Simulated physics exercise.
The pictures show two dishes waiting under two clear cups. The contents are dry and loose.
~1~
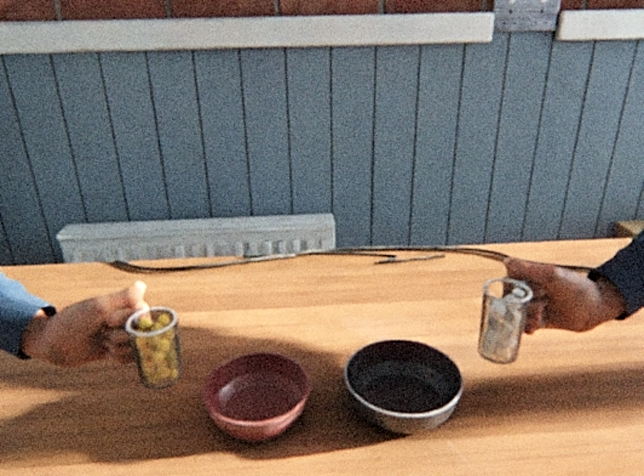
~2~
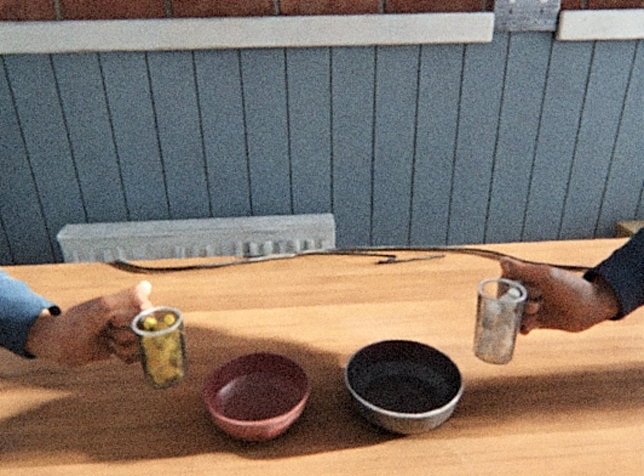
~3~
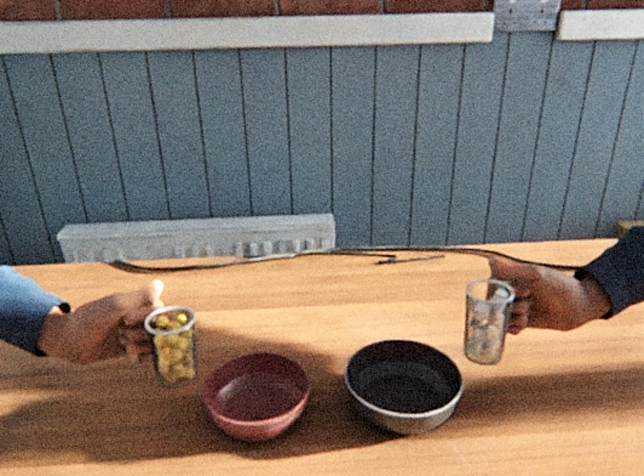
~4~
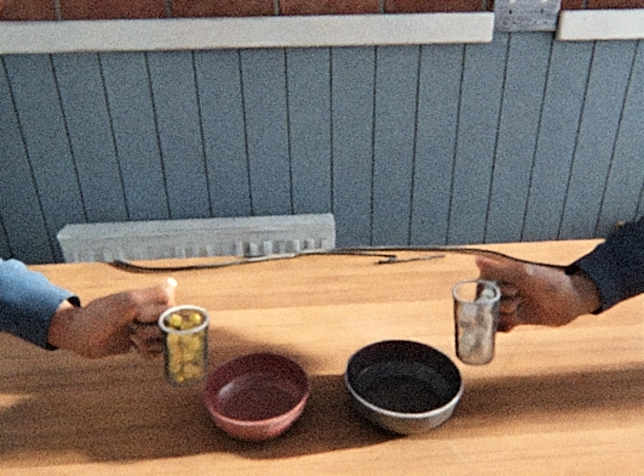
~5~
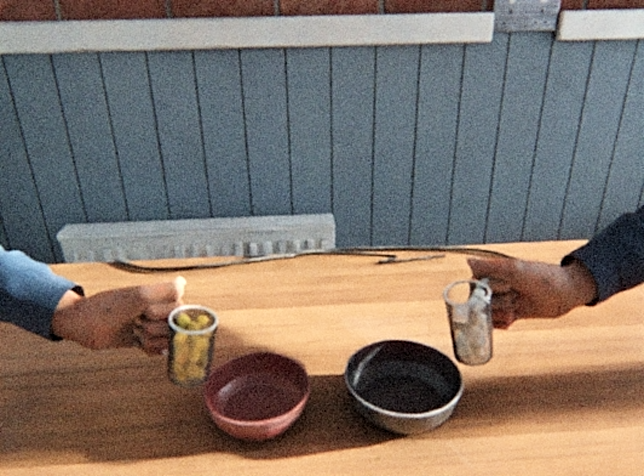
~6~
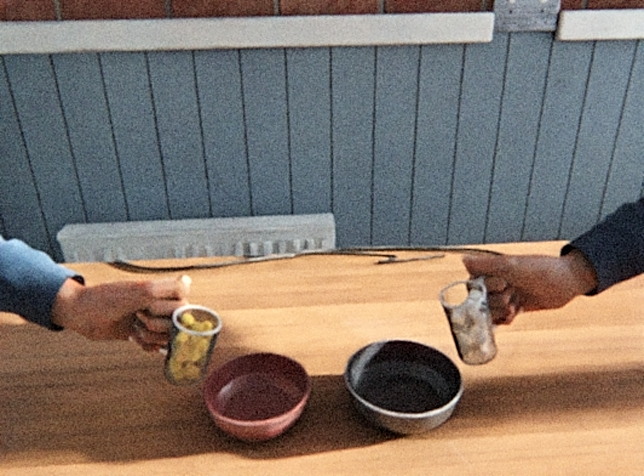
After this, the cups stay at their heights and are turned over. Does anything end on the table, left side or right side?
On the left the dish catches the lot, on the right it catches the lot.
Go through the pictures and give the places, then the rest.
In the first picture, left dish near (254, 426), empty; left cup near (157, 349), holding puffed corn balls, just above its dish; right dish near (416, 419), empty; right cup near (502, 322), holding sugar cubes, just above its dish.
In the second picture, left cup near (162, 348), upright; right cup near (497, 322), upright.
In the third picture, left cup near (174, 348), upright; right cup near (486, 323), upright.
In the fourth picture, left cup near (186, 347), tipped 5°; right cup near (475, 324), tipped 5°.
In the fifth picture, left cup near (191, 347), tipped 11°; right cup near (470, 324), tipped 11°.
In the sixth picture, left dish near (254, 426); left cup near (191, 347), tipped 18°; right dish near (416, 419); right cup near (470, 324), tipped 18°.
Then, 0.26 s on from there, left, the whole lot still in the cup; right, the whole lot still in the cup.
Then, 0.58 s on from there, left, the whole lot still in the cup; right, the whole lot still in the cup.
Then, 0.94 s on from there, left, the bulk still in the cup, a little in the dish, only a few in the air; right, the bulk still in the cup, a little in the dish, a little in the air.
In the end, left, the whole lot in the dish, none at all outside the dish; right, the whole lot in the dish, none at all outside the dish.
